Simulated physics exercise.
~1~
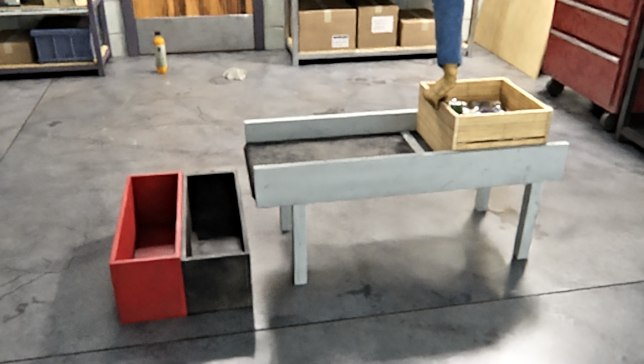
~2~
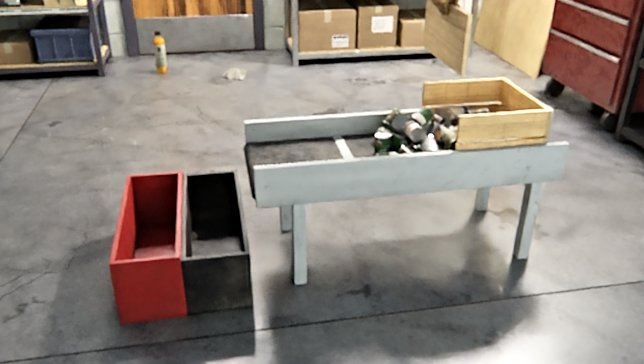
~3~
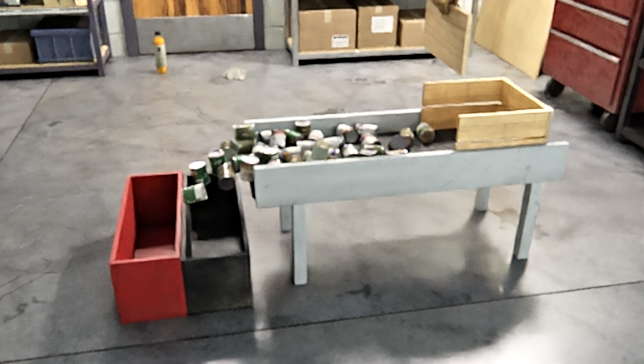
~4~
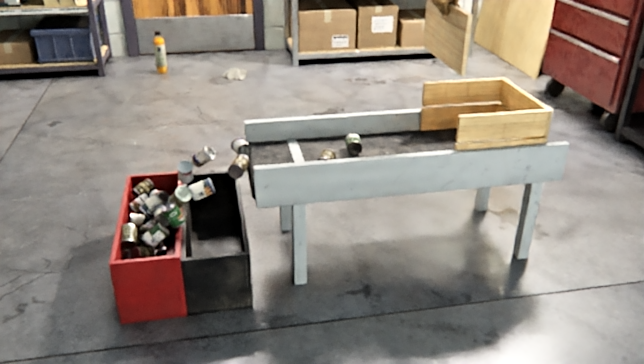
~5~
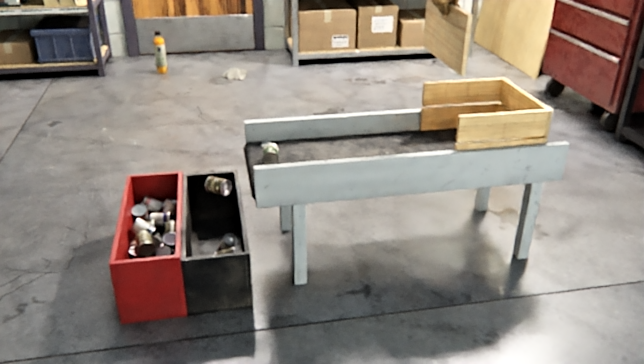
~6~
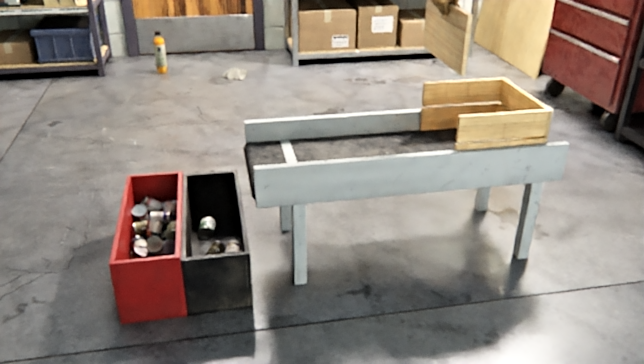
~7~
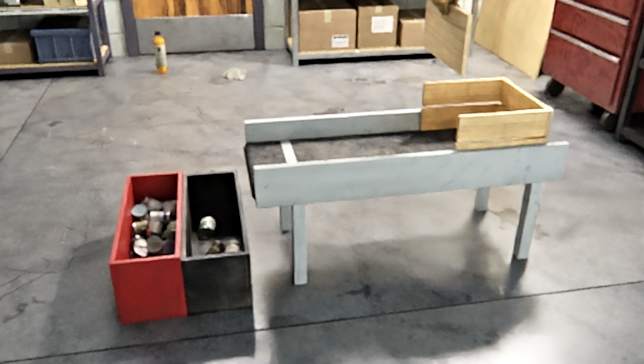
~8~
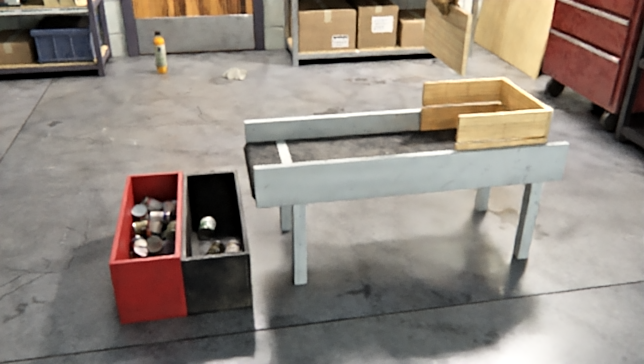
A low grey conveyor with a black belt stands on a concrete workshop floor, seen from a raised, still viewpoint, with a wooden pen of small tins at its right end. Side by side on the floor to the left sit a long red tote and a long black one. The pen's gate lifts, and the belt carries the tins left in a jumbled heap. They spill off the end, flying over the black tote, and many land in the red one. The last few drop into the black tote. Finally the belt is empty, with most tins resting in the red tote.
